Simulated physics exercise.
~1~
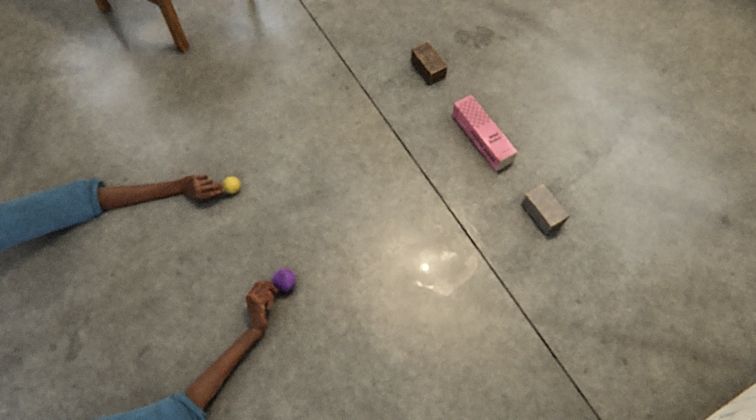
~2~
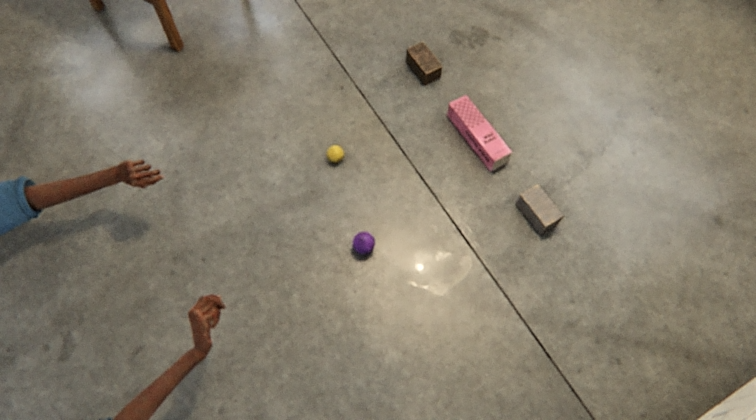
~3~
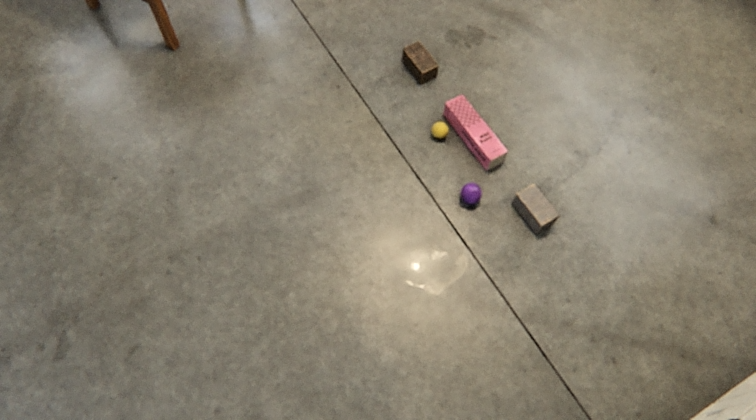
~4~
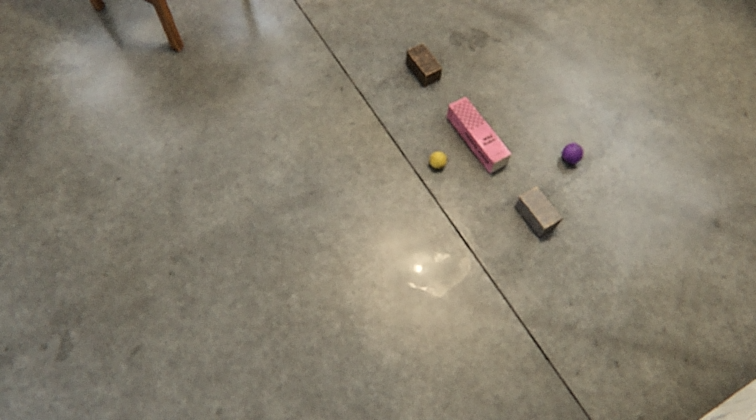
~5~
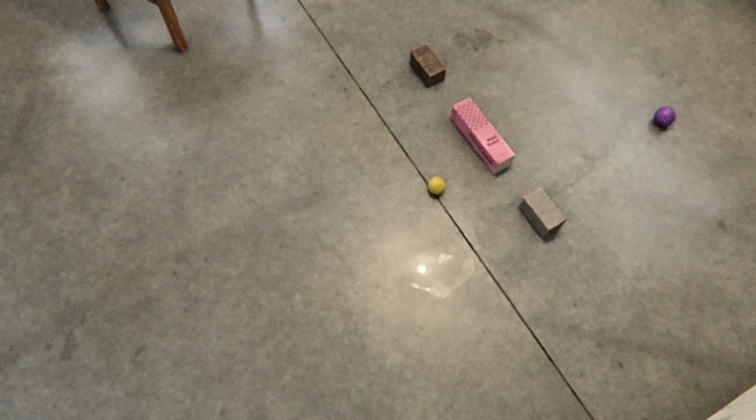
A purple ball and a yellow ball sit at the fingertips of two hands on a grey concrete floor, seen from above. Across a dark seam to the right stand a dark brown block, a long pink block and a grey block, with narrow gaps between them. The hands release both balls, which roll rightward as the arms draw back out of view. The purple ball passes between the pink and grey blocks, while the yellow one strikes the pink block and turns back. Finally, the purple ball is beyond the blocks at far right, and the yellow ball is below the pink block, near the seam.
